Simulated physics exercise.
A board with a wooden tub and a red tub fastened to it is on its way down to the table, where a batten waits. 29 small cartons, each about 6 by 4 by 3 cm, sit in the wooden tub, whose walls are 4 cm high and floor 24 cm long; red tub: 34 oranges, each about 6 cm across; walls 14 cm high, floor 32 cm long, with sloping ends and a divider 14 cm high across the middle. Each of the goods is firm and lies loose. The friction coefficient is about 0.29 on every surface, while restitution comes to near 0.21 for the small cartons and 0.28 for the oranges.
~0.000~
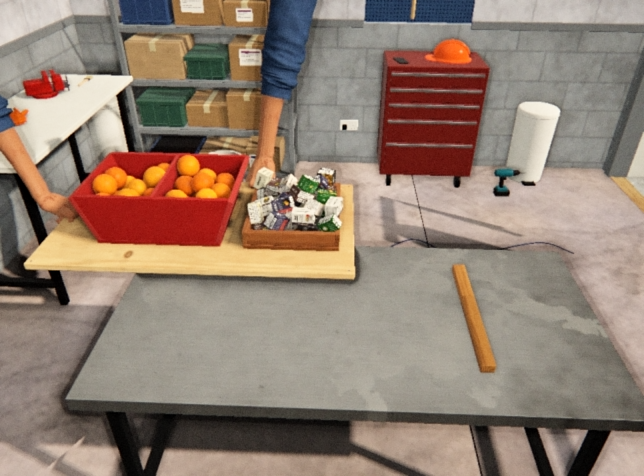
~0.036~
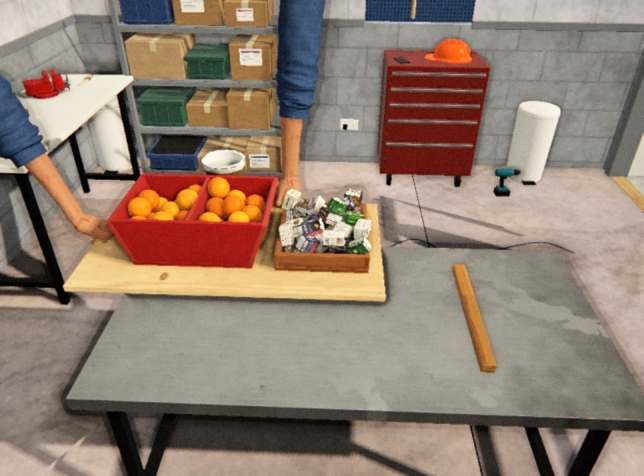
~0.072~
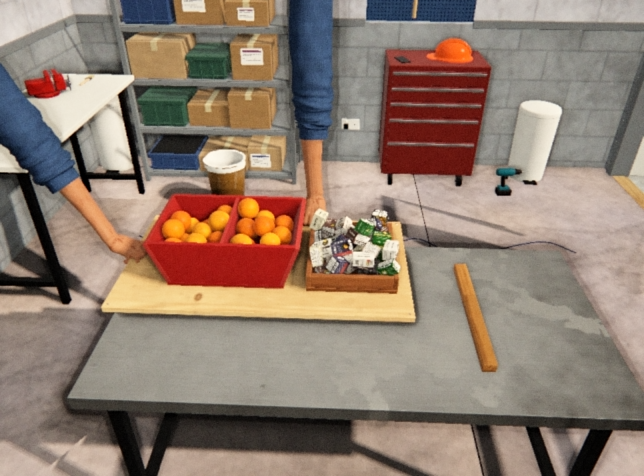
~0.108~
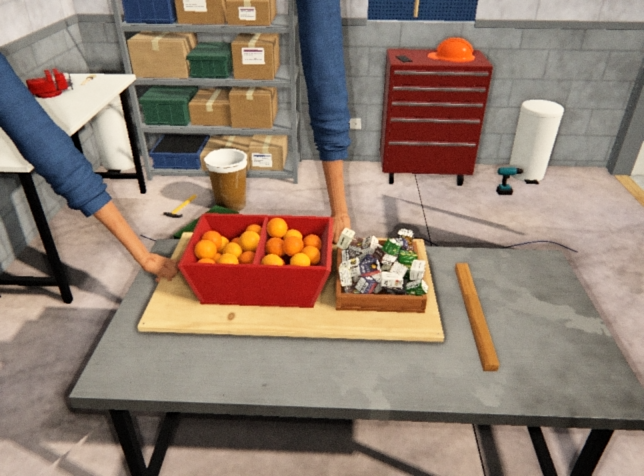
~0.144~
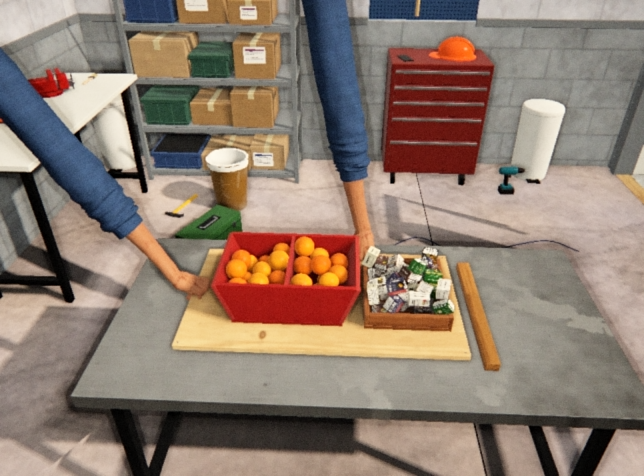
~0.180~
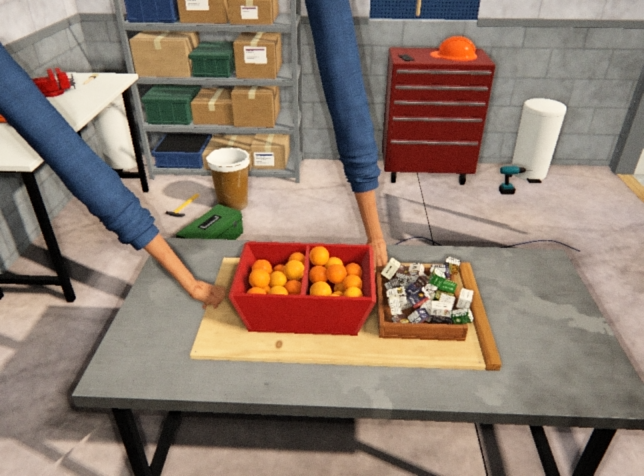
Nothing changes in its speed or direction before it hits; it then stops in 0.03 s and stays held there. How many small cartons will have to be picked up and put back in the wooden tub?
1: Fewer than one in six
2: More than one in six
More than one in six (2).
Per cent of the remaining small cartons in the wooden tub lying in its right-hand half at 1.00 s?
Share in that half: About 60 %.
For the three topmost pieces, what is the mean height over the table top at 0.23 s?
On average they sit about 16 cm high.
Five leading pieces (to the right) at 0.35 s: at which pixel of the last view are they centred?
They're centred near (510, 303).
After 0.23 s, the wooden tub is down by 3 of 29 and the red tub has all 34.
After 0.35 s, the wooden tub is down by 8 of 29 and the red tub has all 34.
After 0.57 s, the wooden tub is down by 8 of 29 and the red tub has all 34.
Outcome (at 1.00 s), the wooden tub is down by 8 of 29 and the red tub has all 34. Asked share, 8 of 29, 28 per cent.
